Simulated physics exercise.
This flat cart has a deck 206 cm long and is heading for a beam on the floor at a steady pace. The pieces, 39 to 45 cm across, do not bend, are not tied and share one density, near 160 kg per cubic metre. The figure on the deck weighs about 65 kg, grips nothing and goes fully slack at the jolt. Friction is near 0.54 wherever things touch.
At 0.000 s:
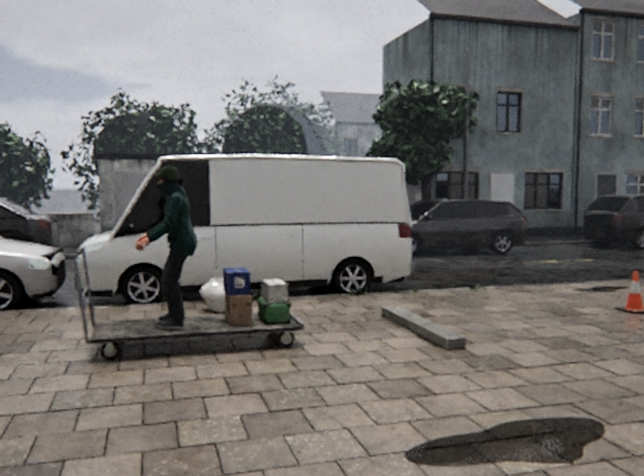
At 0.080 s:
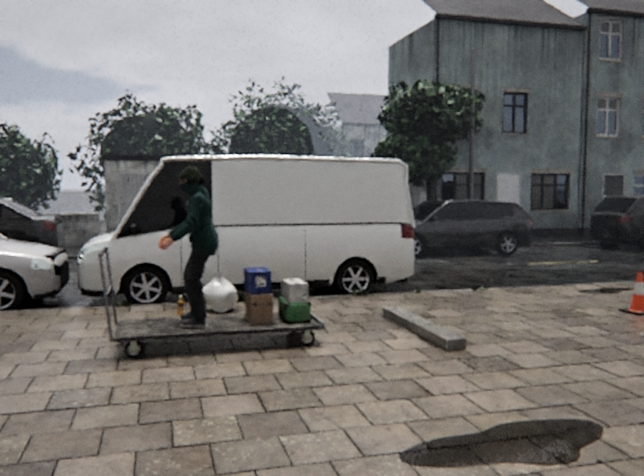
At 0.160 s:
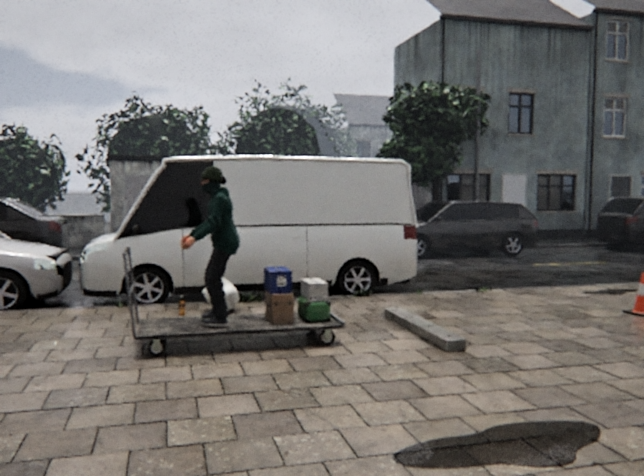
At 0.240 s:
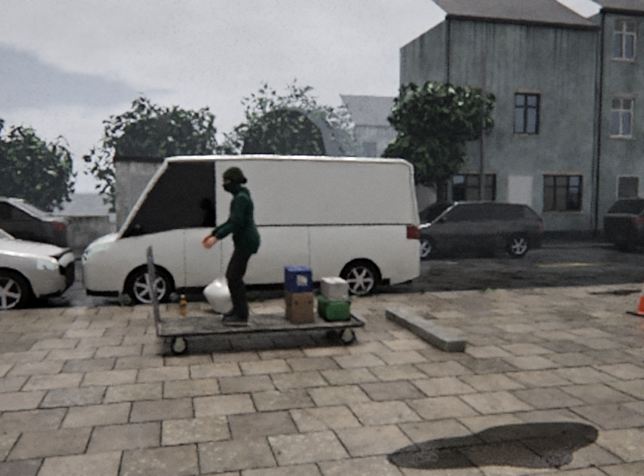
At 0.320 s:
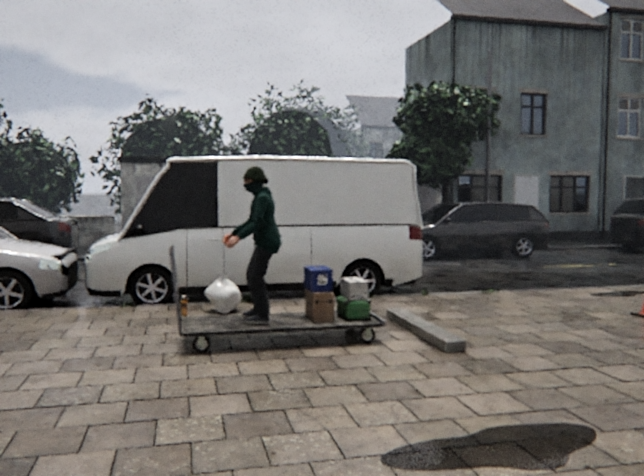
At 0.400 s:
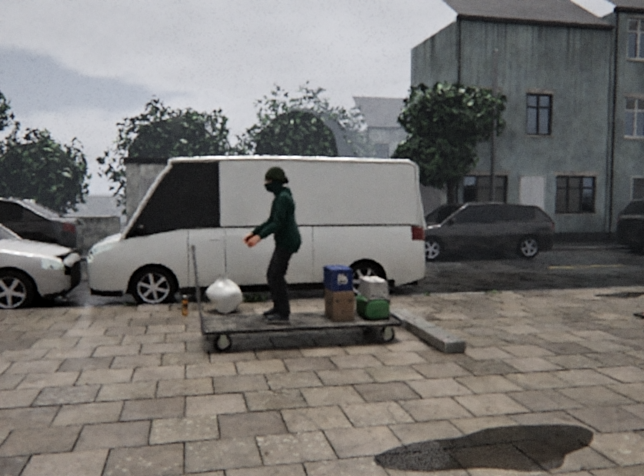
We see a person in a dark green top standing on a flat cart, facing left with arms held forward, as it rolls steadily right past a white van and a rounded white object, carrying several colored boxes toward a low beam.
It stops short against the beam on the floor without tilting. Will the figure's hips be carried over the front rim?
The figure's hips end beyond the front rim at this speed.
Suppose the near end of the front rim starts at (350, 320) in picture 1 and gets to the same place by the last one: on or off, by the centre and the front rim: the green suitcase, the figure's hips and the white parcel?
In that case green on, hips on, white off.
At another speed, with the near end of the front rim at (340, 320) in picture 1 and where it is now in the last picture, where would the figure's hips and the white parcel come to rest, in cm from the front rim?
Then hips 40 behind, white 40 past.
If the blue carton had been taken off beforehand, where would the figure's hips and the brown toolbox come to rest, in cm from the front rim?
Then hips 0 past, brown 50 behind.
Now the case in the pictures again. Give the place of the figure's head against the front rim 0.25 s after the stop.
Some 60 cm behind it.
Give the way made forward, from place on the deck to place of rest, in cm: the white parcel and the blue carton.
White 155, blue 170.
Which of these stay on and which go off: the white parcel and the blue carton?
In the end: White off, blue off.
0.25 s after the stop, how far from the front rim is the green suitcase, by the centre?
Some 15 cm behind it.
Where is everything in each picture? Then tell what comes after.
Hips (183, 243), brown toolbox (238, 307), rim corner (303, 327); 146 cm short of the stop, in the first frame.
Hips (204, 243), brown toolbox (259, 306), rim corner (324, 326); 123 cm short of the stop, in the second frame.
Hips (226, 243), brown toolbox (279, 306), rim corner (344, 325); 100 cm short of the stop, in the third frame.
Hips (247, 242), brown toolbox (299, 305), rim corner (364, 324); 78 cm short of the stop, in the fourth frame.
Hips (267, 242), brown toolbox (319, 304), rim corner (384, 323); 55 cm short of the stop, in the fifth frame.
Hips (288, 241), brown toolbox (339, 303), rim corner (404, 323); 32 cm short of the stop. Speed about 2.8 m/s, in the sixth frame.
The wheels strike at 0.51 s.
After 0.76 s the figure's hips are 45 cm behind the rim, near (383, 263) in the last picture's view.
After 1.06 s the figure's hips are 2 cm past the rim, near (422, 287) in the last picture's view.
After 1.51 s the figure's hips are 28 cm past the rim, near (445, 324) in the last picture's view.
At rest, 3.2 s, past the rim, white parcel, blue carton and the figure's hips; behind it, brown toolbox and green suitcase.
